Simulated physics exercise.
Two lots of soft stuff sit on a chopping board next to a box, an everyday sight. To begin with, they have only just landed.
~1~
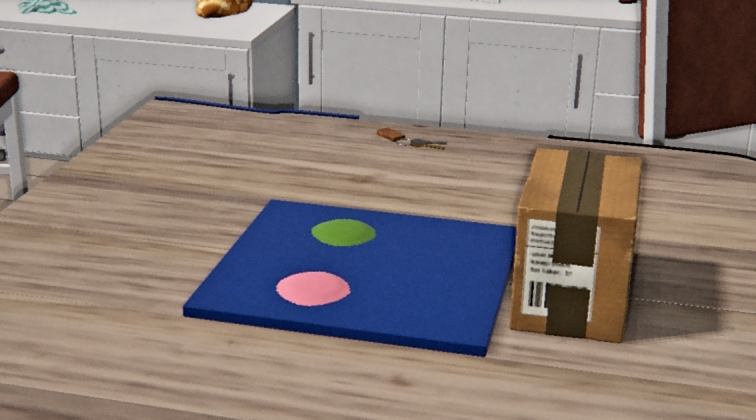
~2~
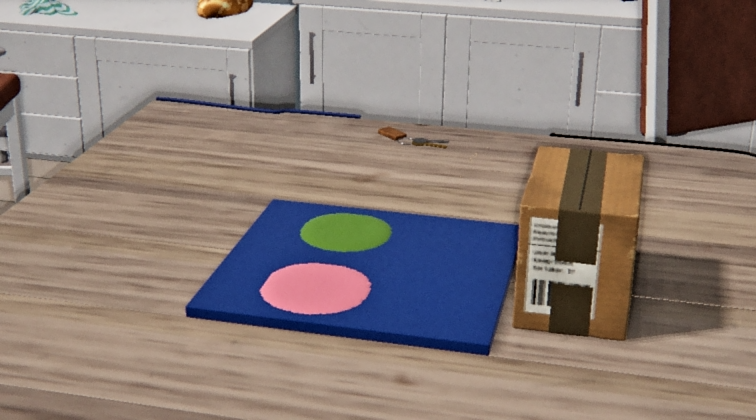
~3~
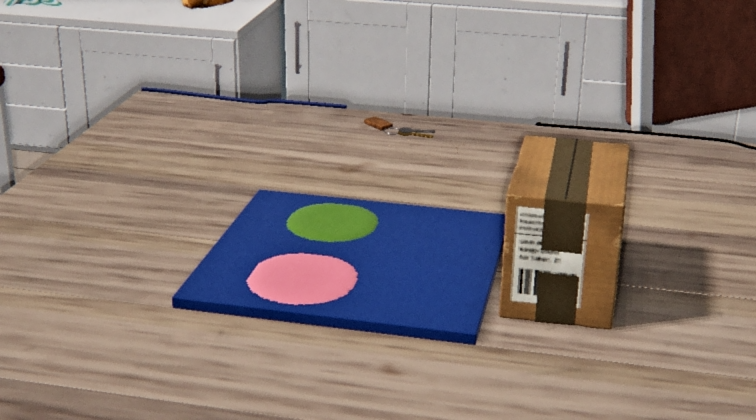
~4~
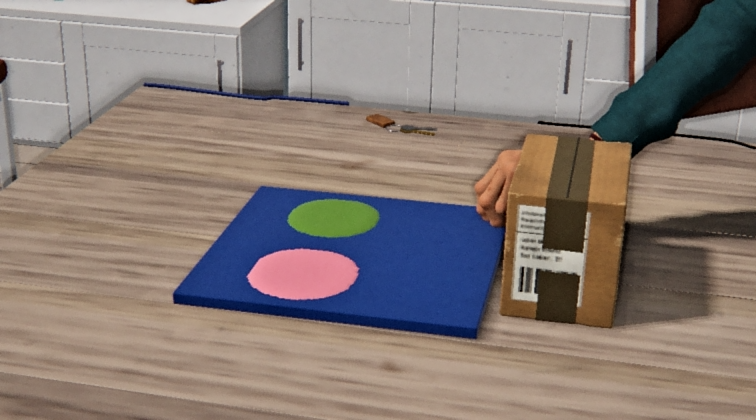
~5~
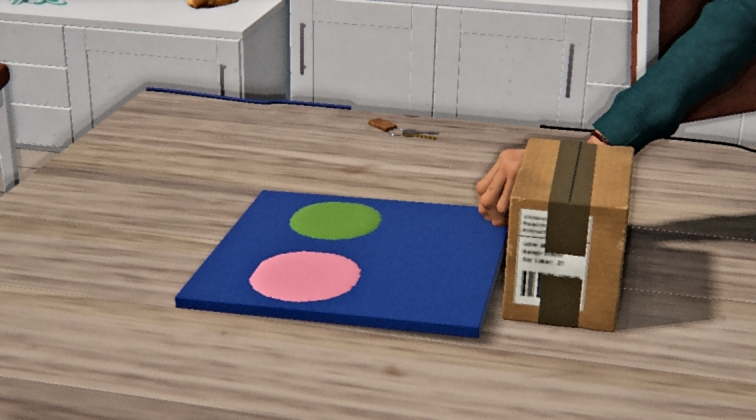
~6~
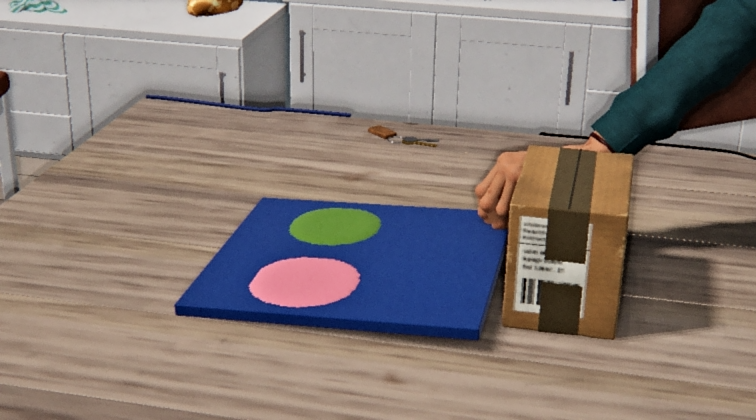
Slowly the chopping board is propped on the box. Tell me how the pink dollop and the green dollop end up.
Okay, so the pink dollop tumbles off and the green dollop tumbles off.
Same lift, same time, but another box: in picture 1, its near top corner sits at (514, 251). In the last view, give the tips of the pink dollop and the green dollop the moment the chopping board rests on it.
At (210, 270), then at (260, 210).
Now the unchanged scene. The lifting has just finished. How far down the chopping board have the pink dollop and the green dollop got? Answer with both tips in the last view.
In the last picture, the first is near (194, 272) and the second near (238, 219).
A moment on, slope about 29°; the pink dollop is dripping off the low end; the green dollop is dripping off the low end.
Further on, the pink dollop is dripping off the low end; the green dollop is dripping off the low end.
When it is over, slope about 29°; the pink dollop is dripping off the low end; the green dollop is dripping off the low end.
